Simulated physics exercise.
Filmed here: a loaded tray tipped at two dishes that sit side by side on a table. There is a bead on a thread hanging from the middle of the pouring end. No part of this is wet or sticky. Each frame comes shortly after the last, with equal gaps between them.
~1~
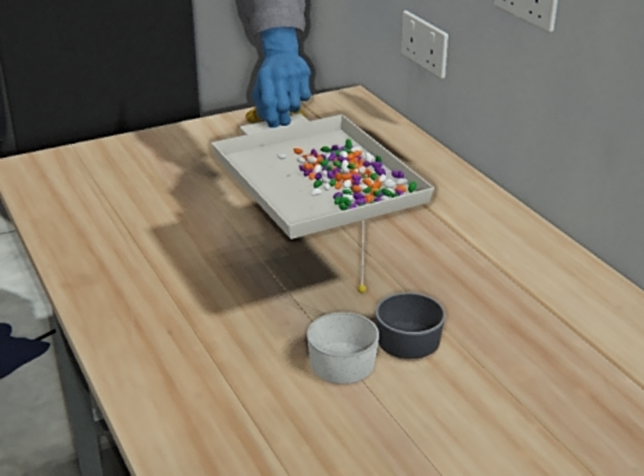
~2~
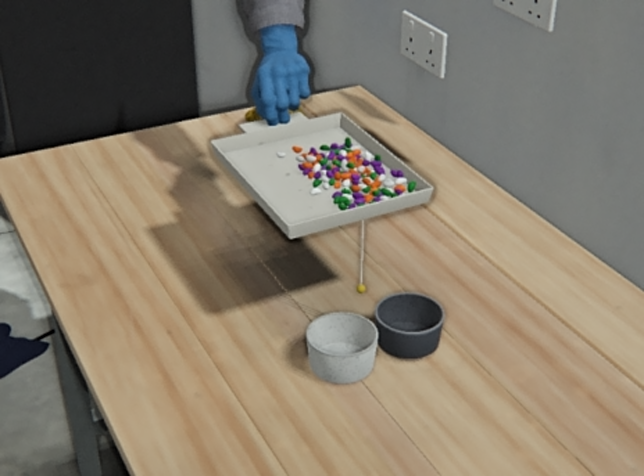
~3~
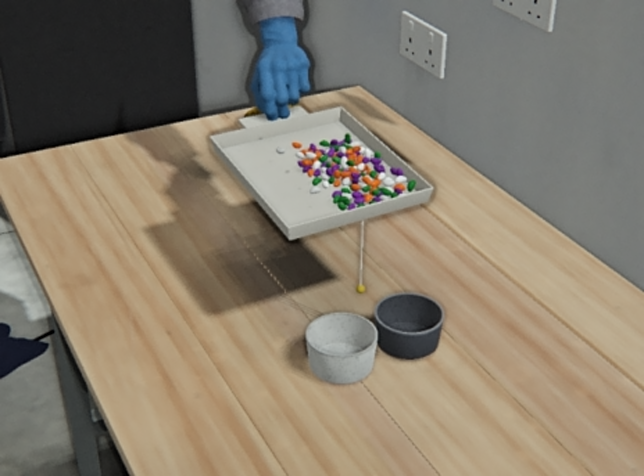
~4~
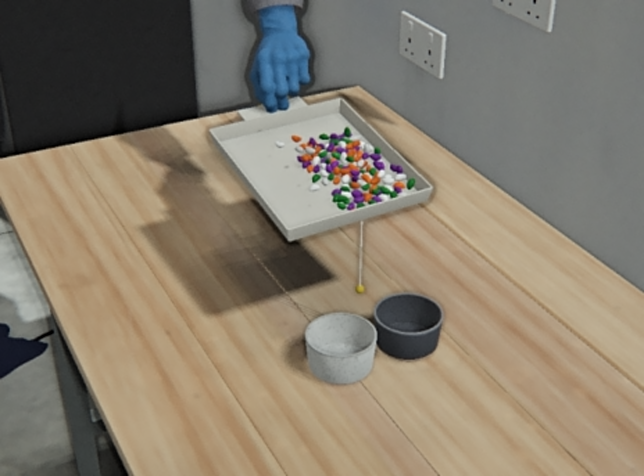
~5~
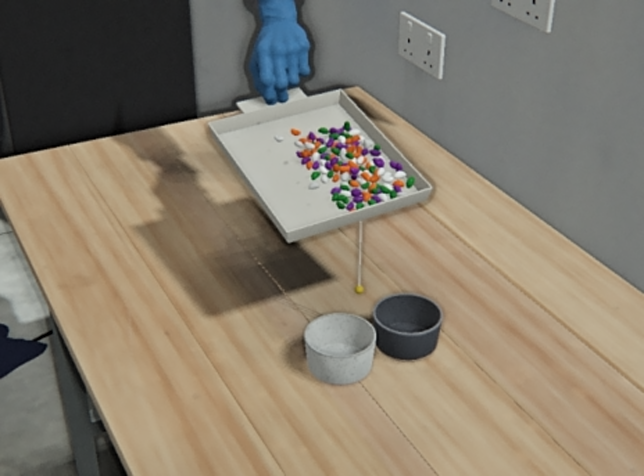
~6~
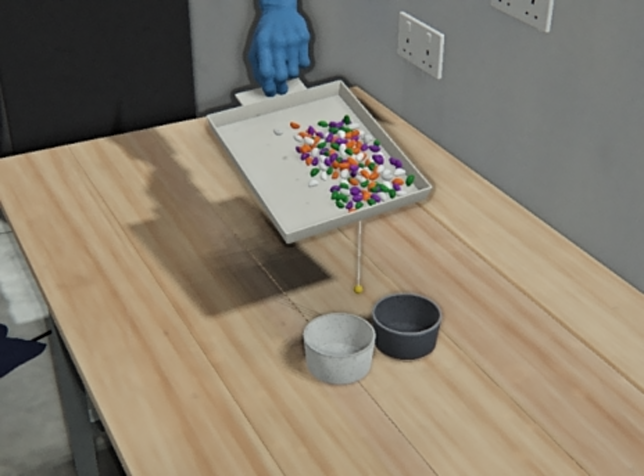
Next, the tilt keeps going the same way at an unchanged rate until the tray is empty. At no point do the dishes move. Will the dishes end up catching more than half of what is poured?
Caught: Above half.
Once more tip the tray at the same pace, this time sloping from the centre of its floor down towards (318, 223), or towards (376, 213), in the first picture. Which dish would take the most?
Result, try one: Dish at left; try two: Dish at right.
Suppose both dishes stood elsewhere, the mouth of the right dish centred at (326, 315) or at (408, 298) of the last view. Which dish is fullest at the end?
Well, the first go goes to the rightmost dish, and the second to the leftmost dish.
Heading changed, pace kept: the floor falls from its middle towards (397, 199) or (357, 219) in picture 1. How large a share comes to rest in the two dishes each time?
Roughly 20 percent, then 80 percent.
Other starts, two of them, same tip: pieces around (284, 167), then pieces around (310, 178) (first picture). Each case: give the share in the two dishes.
About 60 and 50 per cent.
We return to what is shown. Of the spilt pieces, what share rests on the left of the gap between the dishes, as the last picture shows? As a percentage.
Around 70 per cent, I reckon.
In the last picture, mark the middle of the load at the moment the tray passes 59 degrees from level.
Check around (352, 197) in the last picture.
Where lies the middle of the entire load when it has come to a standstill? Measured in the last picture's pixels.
Close to (347, 361), more or less.
Just after the last frame, tray tipped steeply; almost all on the tray; just a few outside both; just a few in the air.
A moment on, tray tipped right over; the larger part on the tray; about a tenth in the left dish; about a tenth outside both; just a few in the air.
Further on, tray tipped past a quarter turn; roughly a third in the left dish; roughly a quarter in the right dish; roughly a third outside both.
When it is over, tray tipped past a quarter turn; roughly a third in the left dish; roughly a quarter in the right dish; roughly a third outside both.
